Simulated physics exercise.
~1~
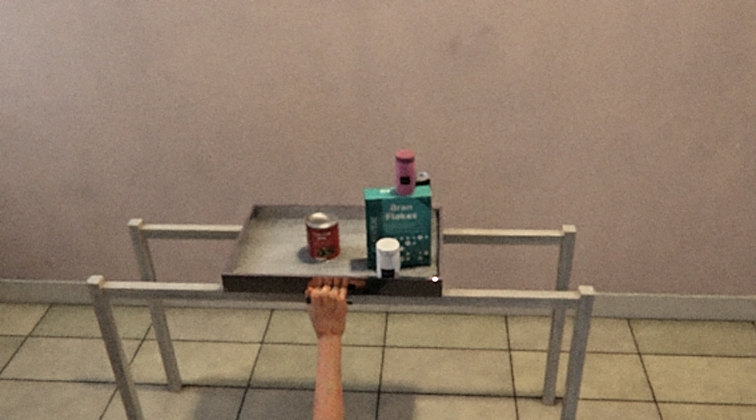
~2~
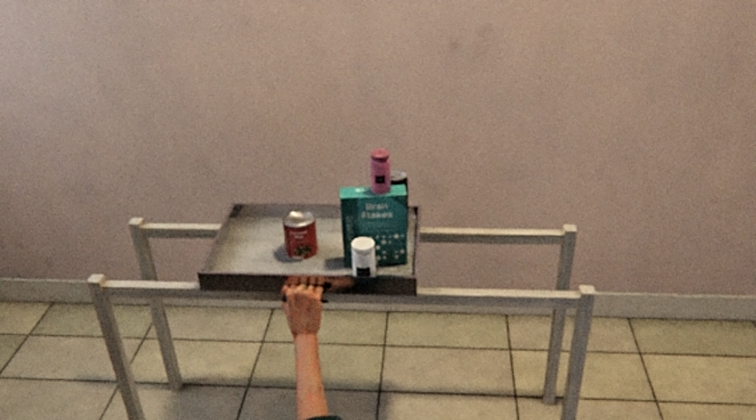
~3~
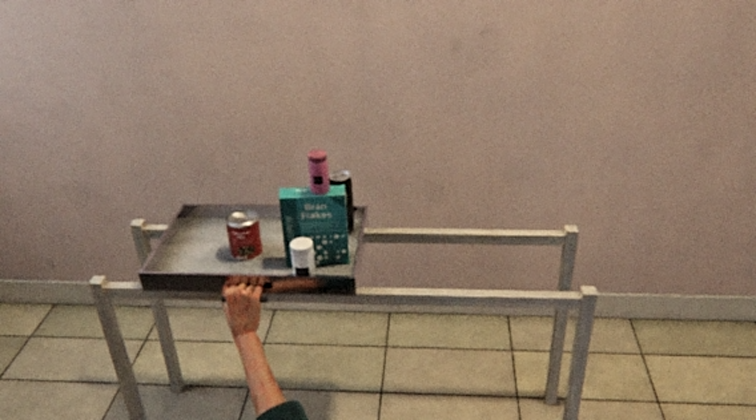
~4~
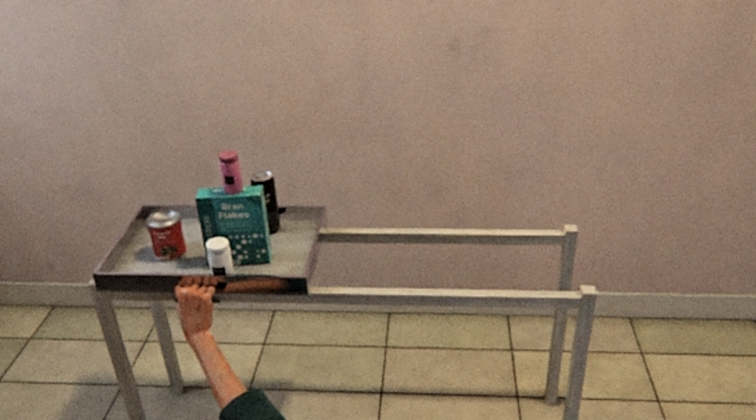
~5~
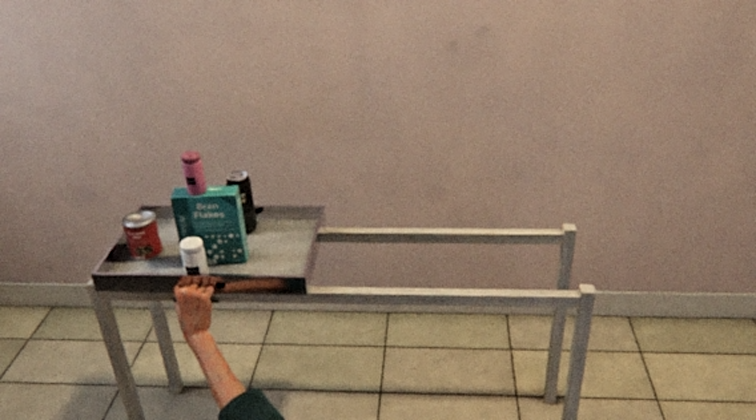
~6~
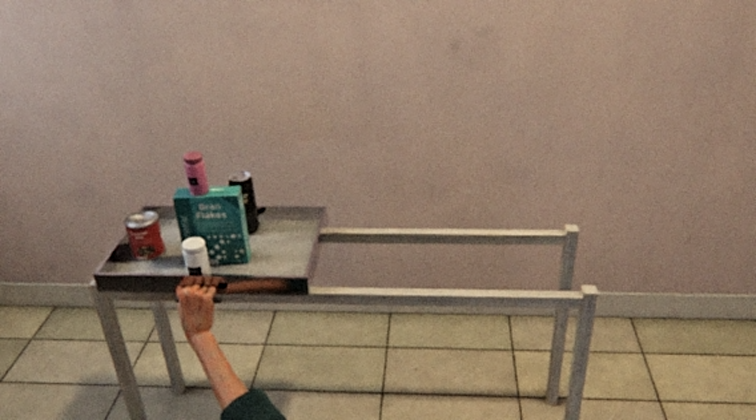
In a room with a plain pinkish wall and a tiled floor, a slightly swaying camera looks from the front and a little above at a shallow grey tray on a pale rail frame. A red tin stands at the left of the tray, with a turquoise packet to its right, a white shaker in front, and a pink shaker and black can behind. A hand gripping the front edge slides the tray left. It stops at the frame's left end, and the items shift farther left across it. All five finish upright and still, the hand still on the edge.
